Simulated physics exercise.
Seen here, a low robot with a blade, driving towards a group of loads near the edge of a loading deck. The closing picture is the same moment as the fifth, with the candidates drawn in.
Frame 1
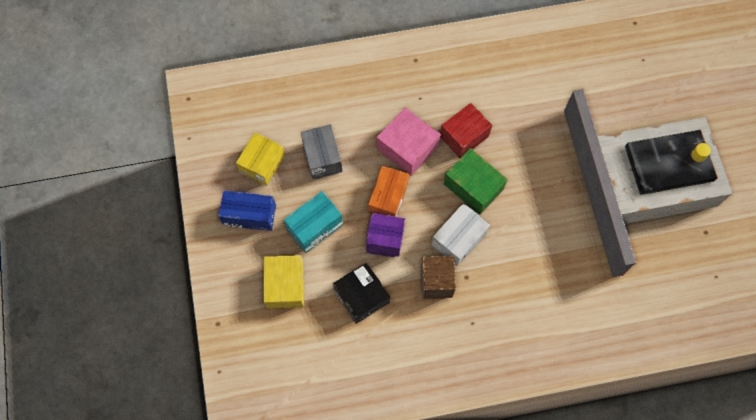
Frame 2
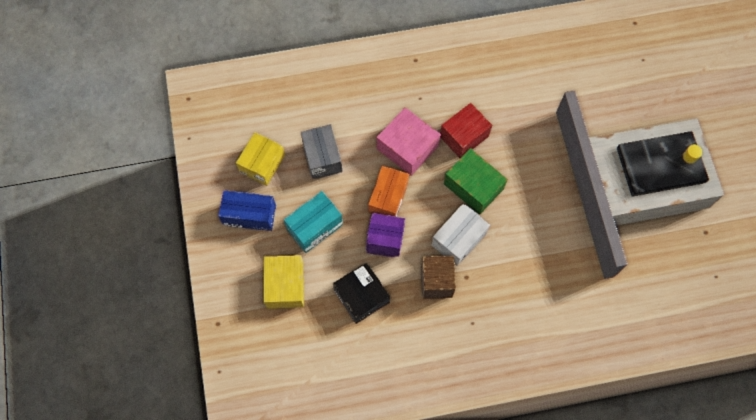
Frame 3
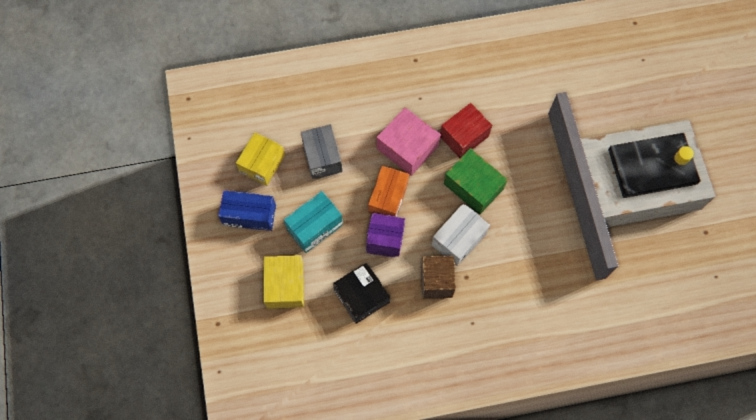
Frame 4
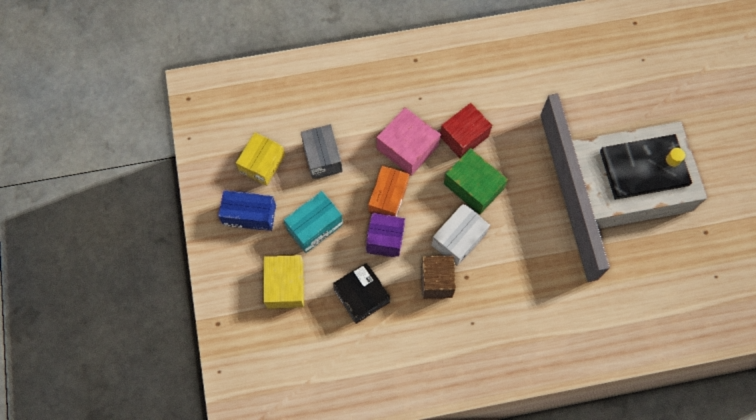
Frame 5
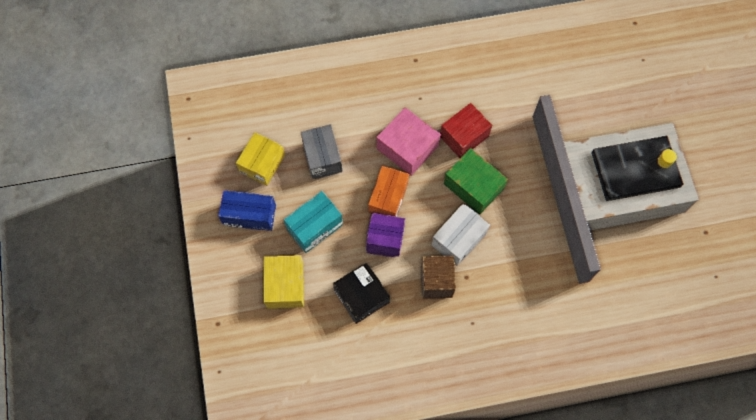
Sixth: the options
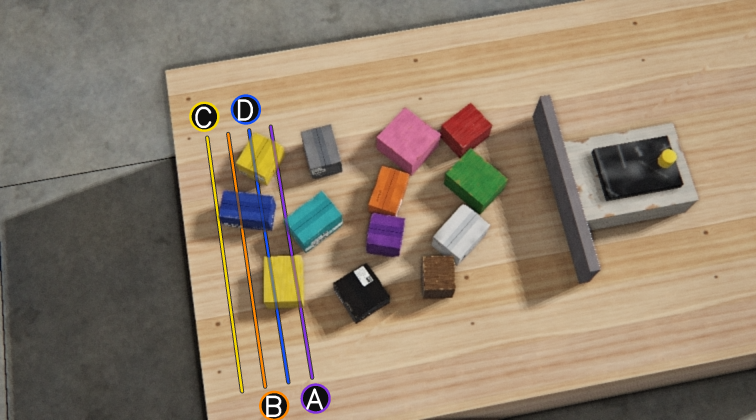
We see a low robot with a wide grey blade move slowly left across a wooden deck towards a scattered group of colourful boxes, covering a short distance while the boxes stay still and untouched.
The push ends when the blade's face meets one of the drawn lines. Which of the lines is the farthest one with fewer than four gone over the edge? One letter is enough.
No fourth one falls up to A.
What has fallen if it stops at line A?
The yellow parcel.
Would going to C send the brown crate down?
By then, no.
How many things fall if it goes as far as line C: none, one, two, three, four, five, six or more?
Six or more.
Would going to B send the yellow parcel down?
Yes.
On the marked copy, A at (290, 246); B at (246, 254); C at (224, 258); D at (268, 250).
Taking A. A third of the way, robot (534, 186); red crate (420, 133); pink crate (381, 146).
Two thirds of the way, robot (434, 204); yellow parcel (218, 164); blue box (231, 206).
When it is over, robot (356, 219); yellow parcel over the edge; grey parcel (175, 151); one fallen.
As for the rest, B drops six; C drops nine; D drops four.
